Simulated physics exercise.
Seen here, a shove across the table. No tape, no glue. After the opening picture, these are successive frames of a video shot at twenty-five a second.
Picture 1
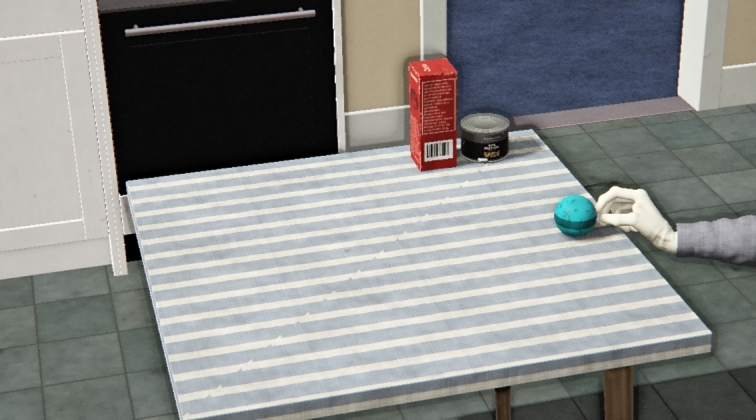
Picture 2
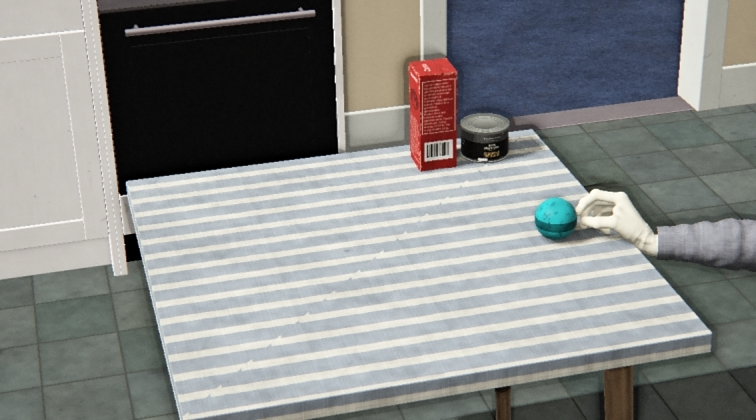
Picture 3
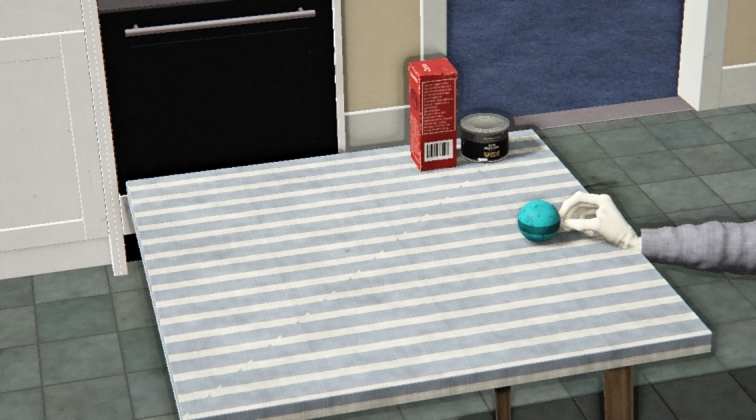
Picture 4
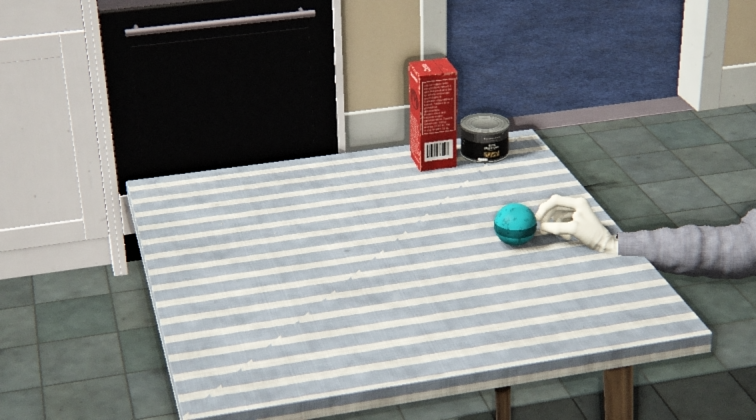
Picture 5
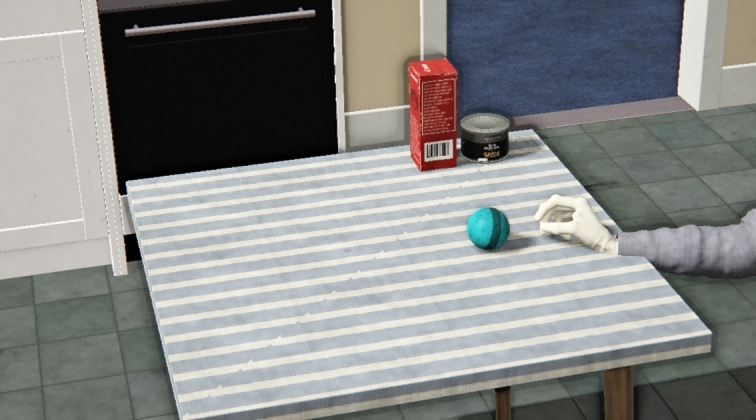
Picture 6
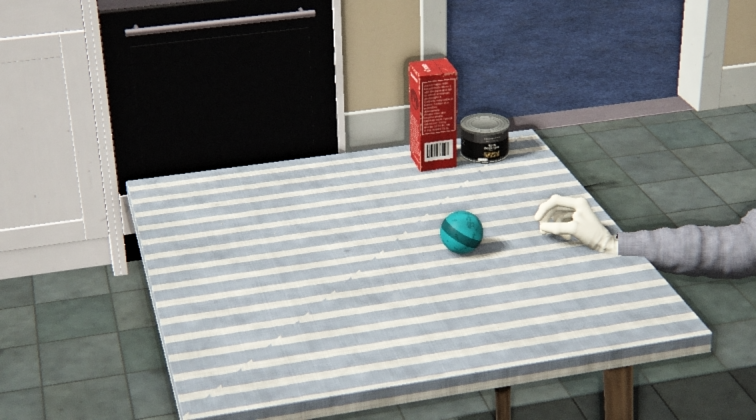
A kitchen with dark green floor tiles, a black oven and a blue doorway is seen from above a table striped in pale blue and white. A red box and a dark round tub stand at the table's far edge, and a turquoise ball sits at the right beside a white-gloved hand. The hand pushes the ball leftward, then halts as the ball rolls on alone, while the camera stays still.
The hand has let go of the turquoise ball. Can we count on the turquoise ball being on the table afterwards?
The turquoise ball goes over the edge.
Then, 0.20 s later than the last frame, turquoise ball moved well along near (334, 251).
Then, 0.50 s later than the last frame, turquoise ball moved well along near (162, 275).
Then, 0.80 s later than the last frame, turquoise ball now off the table.
Then, 1.10 s later than the last frame, things are still on the move.
When it is over, off the table, turquoise ball.
